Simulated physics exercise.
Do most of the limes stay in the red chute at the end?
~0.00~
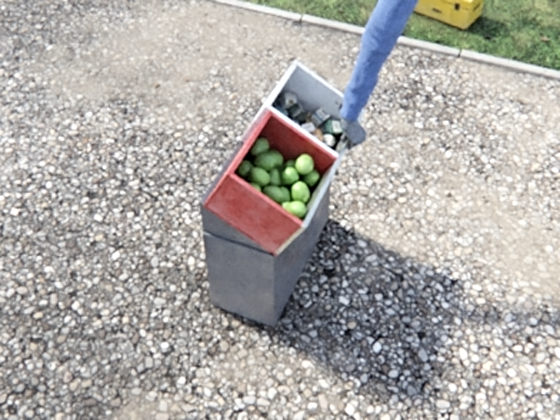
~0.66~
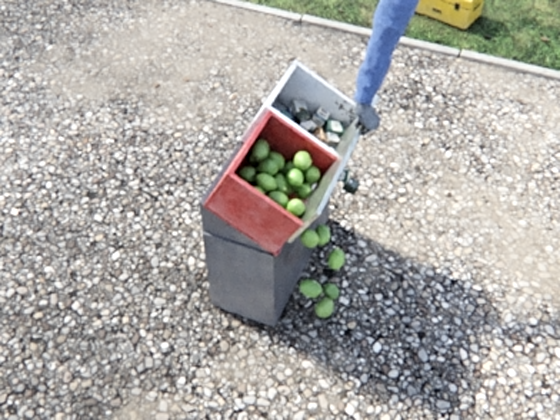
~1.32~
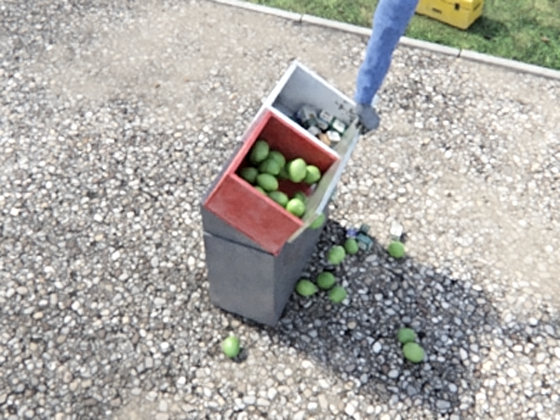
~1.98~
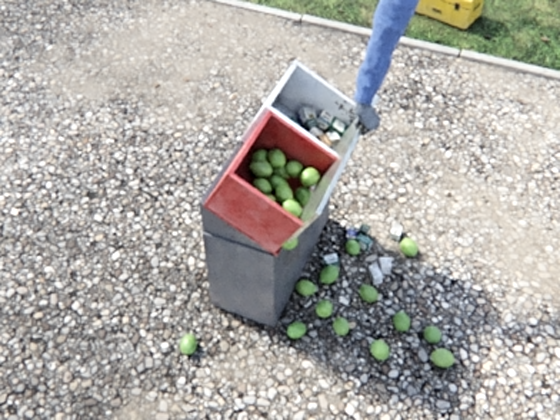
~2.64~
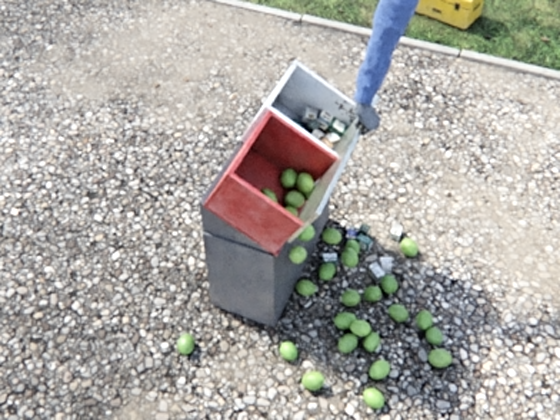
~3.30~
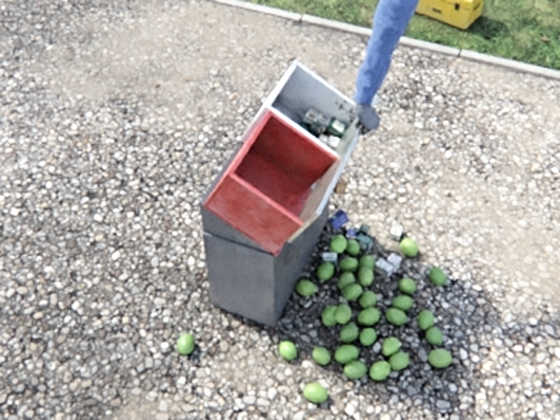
No, the limes do not stay in. The red chute is empty at the end and the limes lie scattered on the gravel.
